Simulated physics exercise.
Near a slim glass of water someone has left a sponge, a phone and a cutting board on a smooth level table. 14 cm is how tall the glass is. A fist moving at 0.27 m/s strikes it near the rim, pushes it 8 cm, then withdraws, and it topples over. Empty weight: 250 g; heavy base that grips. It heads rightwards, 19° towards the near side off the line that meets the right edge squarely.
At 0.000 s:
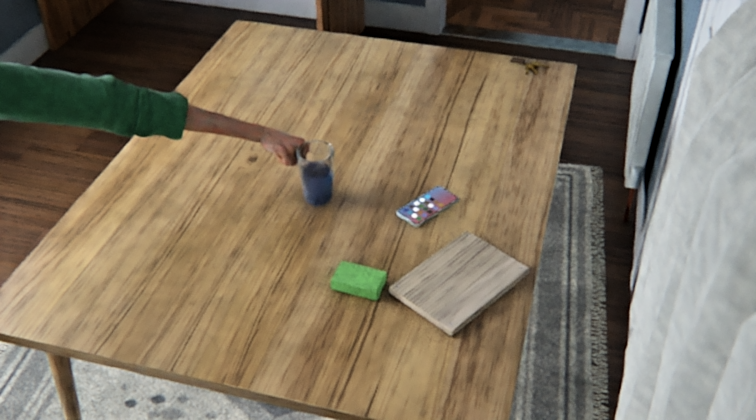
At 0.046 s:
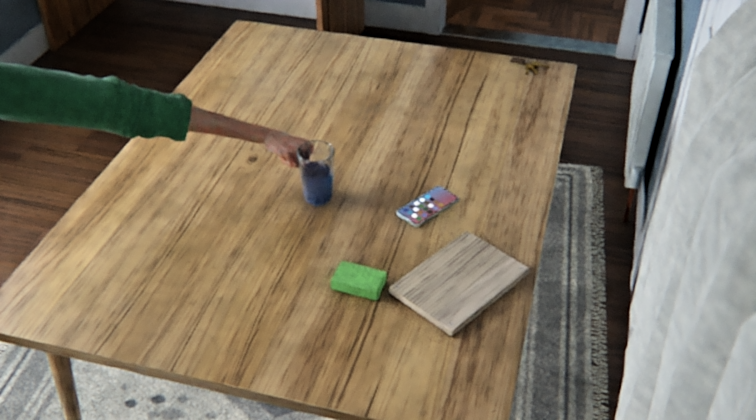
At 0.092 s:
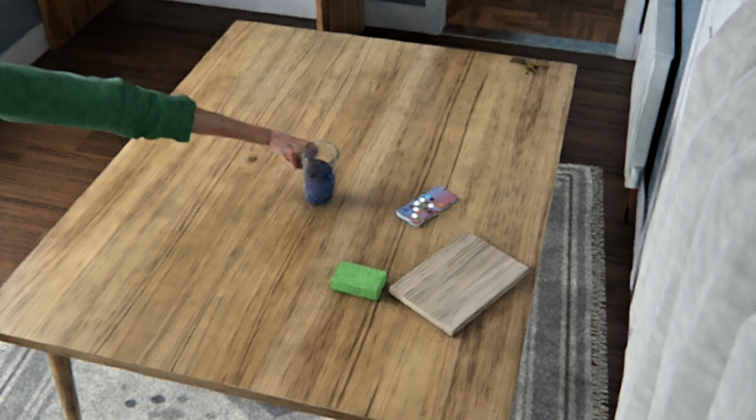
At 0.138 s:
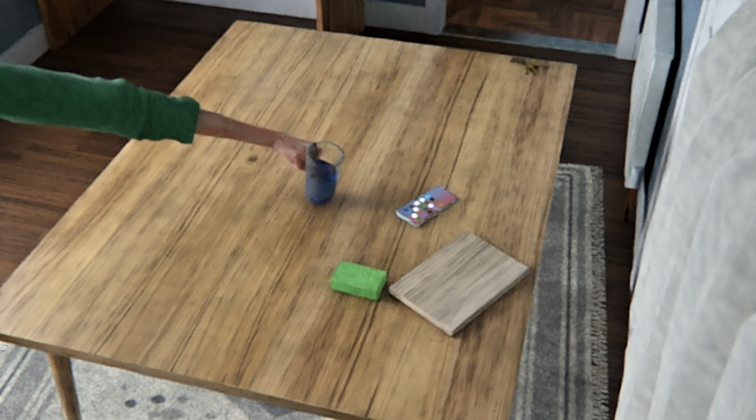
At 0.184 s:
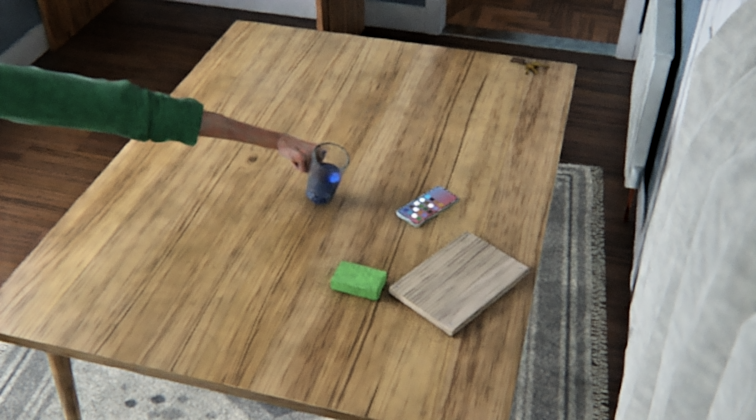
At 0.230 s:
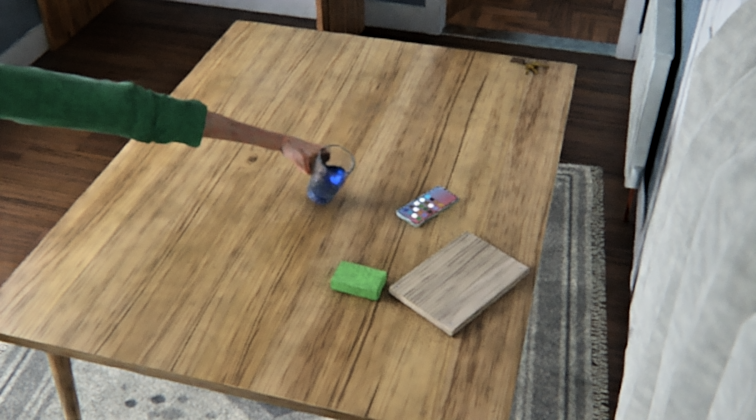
A green-sleeved arm pushes a glass of water near its rim, tilting it rightwards.
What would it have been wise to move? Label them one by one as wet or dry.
Sponge - wet; phone - wet; cutting board - wet.
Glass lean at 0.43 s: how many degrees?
About 62°.
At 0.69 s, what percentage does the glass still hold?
Value: Around 46 per cent.
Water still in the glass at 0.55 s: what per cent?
Around 84 %.
Then, 0.43 s in, the tilt is 62° and 100 per cent is in the glass, 0 has run off the table; wet so far, nothing.
Then, 0.55 s in, the tilt is 86° and 84 per cent is in the glass, 0 has run off the table; wet so far, nothing.
Then, 0.69 s in, the tilt is 86° and 47 per cent is in the glass, 0 has run off the table; wet so far, phone, cutting board.
Then, 0.93 s in, the tilt is 86° and 23 per cent is in the glass, 0 has run off the table; wet so far, sponge, phone, cutting board.
Finally, 7 per cent is in the glass, 4 has run off the table; wet so far, sponge, phone, cutting board.
